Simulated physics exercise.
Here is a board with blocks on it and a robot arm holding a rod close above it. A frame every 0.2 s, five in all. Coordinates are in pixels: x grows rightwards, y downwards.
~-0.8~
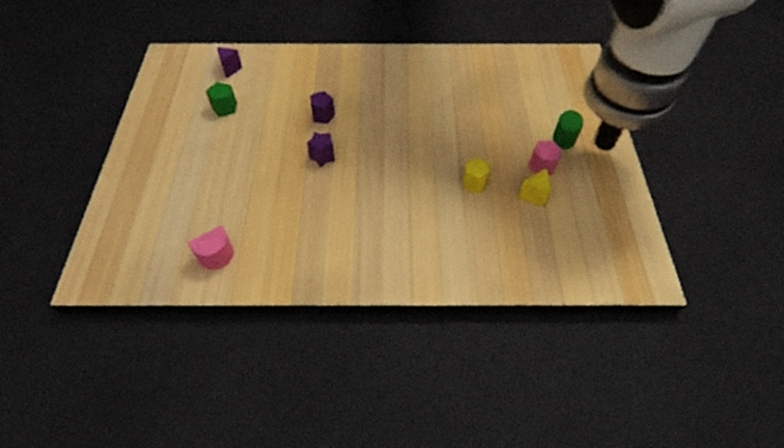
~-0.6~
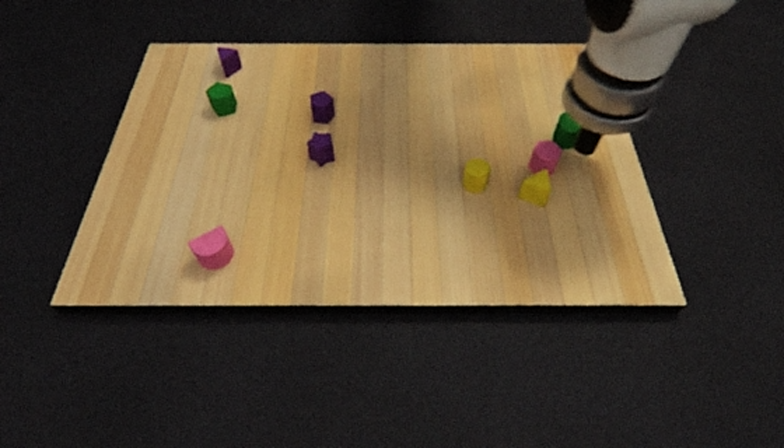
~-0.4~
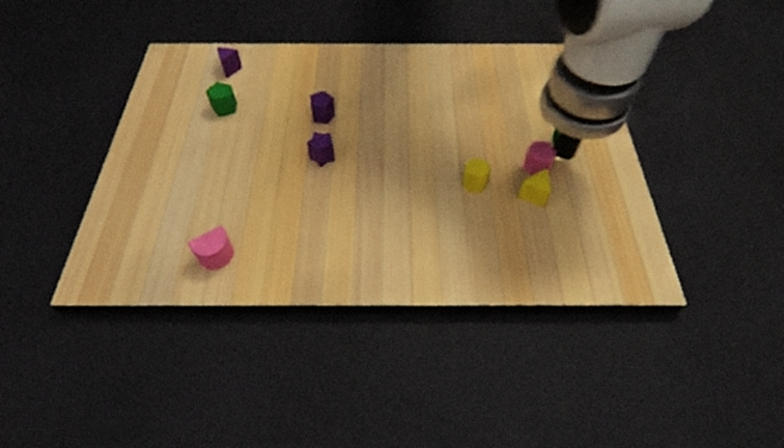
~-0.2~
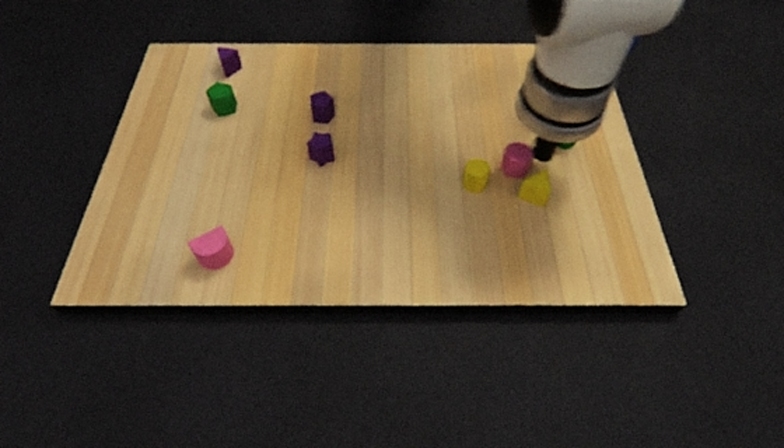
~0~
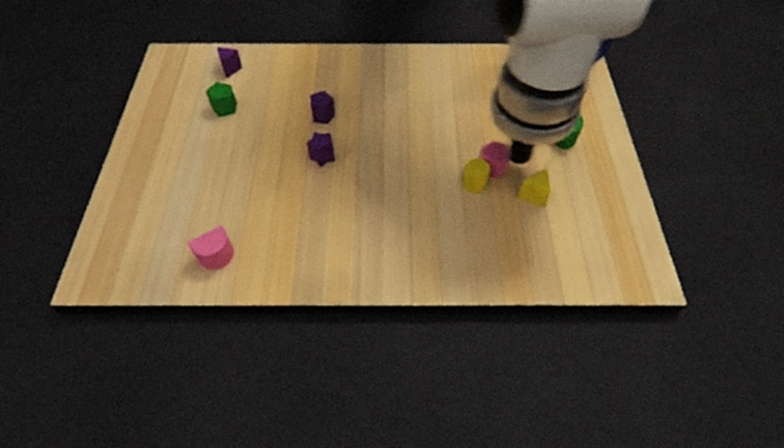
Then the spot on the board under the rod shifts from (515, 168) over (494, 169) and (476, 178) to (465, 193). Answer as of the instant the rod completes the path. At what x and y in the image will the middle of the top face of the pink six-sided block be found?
Its top middle: (459, 150).
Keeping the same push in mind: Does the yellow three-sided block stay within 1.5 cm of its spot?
Short answer: Yes.
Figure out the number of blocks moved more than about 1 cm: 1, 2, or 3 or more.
Total moved: Two.
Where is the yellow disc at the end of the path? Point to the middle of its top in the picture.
At pixel (452, 191).
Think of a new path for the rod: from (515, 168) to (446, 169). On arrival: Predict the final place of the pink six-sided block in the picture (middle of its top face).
I expect it at (427, 143).
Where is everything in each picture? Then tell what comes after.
The first frame shows rod's lower end at (604, 143); yellow disc at (478, 167); pink six-sided block at (548, 150); yellow three-sided block at (540, 180).
The second frame shows rod at (585, 148); blocks still.
The third frame shows rod at (564, 152); pink six-sided block at (542, 150).
The fourth frame shows rod at (542, 154); pink six-sided block at (520, 151).
The fifth frame shows rod at (519, 156); yellow disc at (478, 167); pink six-sided block at (496, 151); yellow three-sided block at (540, 180).
On the path given first. Halfway along, rod at (486, 161); yellow disc at (472, 170); pink six-sided block at (464, 149), turned 35° clockwise.
At the end, rod at (468, 182); yellow disc at (452, 191); pink six-sided block at (459, 150), turned 50° clockwise; yellow three-sided block still.
